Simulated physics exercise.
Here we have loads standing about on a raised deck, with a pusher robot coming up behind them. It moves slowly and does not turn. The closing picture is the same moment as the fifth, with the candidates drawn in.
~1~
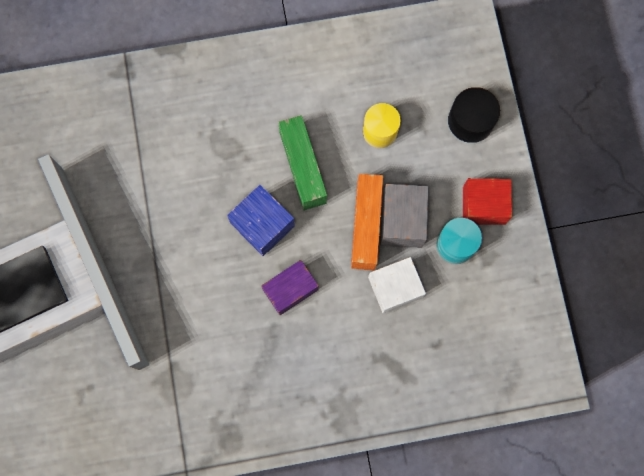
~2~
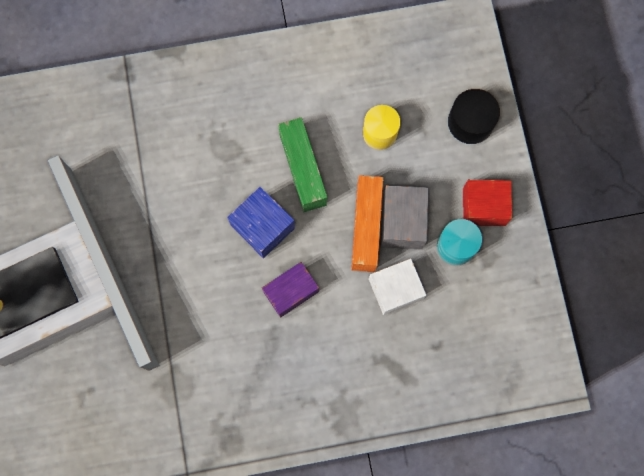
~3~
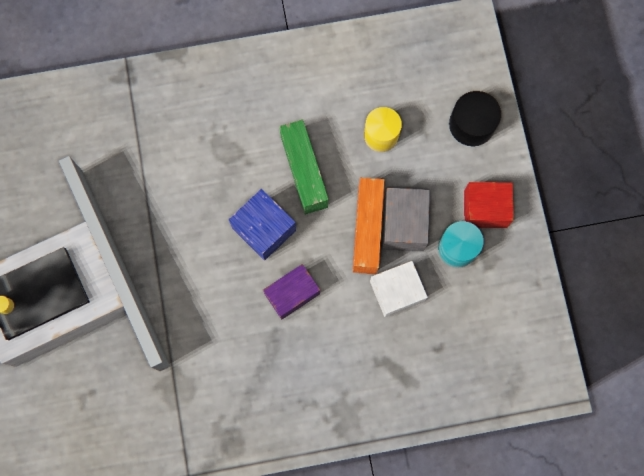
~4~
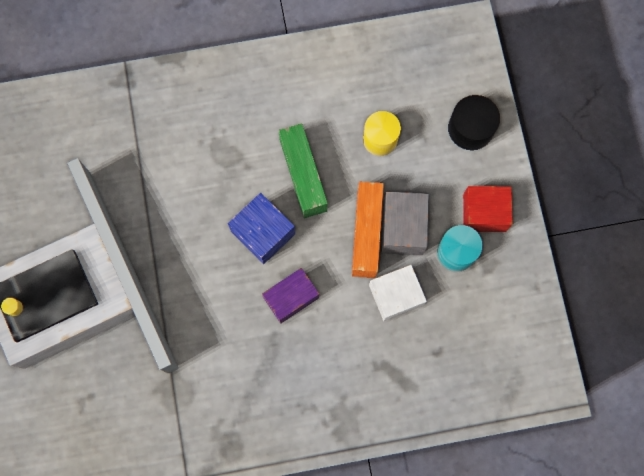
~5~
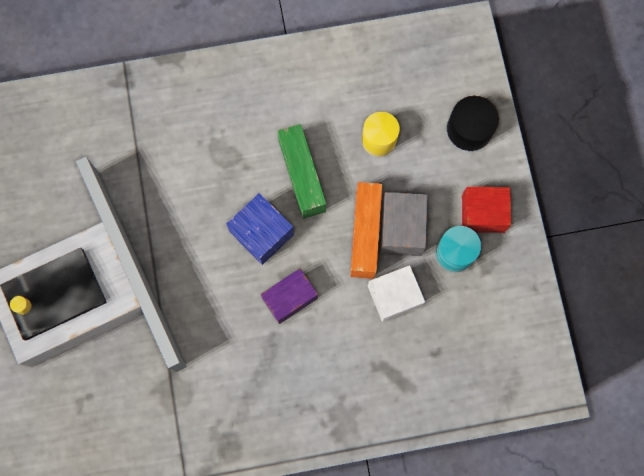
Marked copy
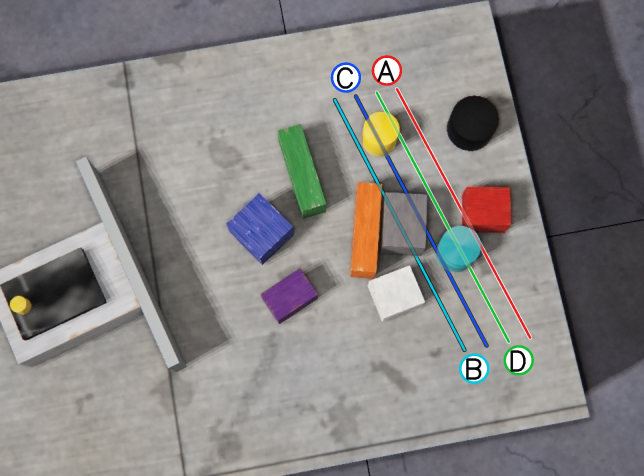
Grey pusher robot creeping right across a concrete-look deck towards a scattered group of colourful blocks and cylinders, which stay still.
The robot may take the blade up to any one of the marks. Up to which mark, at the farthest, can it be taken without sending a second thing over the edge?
As far as mark D.
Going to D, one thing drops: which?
It is the red crate.
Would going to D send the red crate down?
Yes.
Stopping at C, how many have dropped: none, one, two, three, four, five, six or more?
By then, one.
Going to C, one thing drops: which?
The red crate.
On the marked copy, A at (462, 210); B at (398, 221); C at (419, 217); D at (441, 213).
Following D. Soon after the start, robot (176, 270); purple crate (299, 294); blue crate (269, 229).
Later, robot (291, 249); red crate (499, 206); turquoise canister (469, 252).
In the end, robot (379, 233); red crate over the edge; grey crate (533, 188); one fallen.
As for the rest, A drops three; B is within the limit but short; C is within the limit but short.
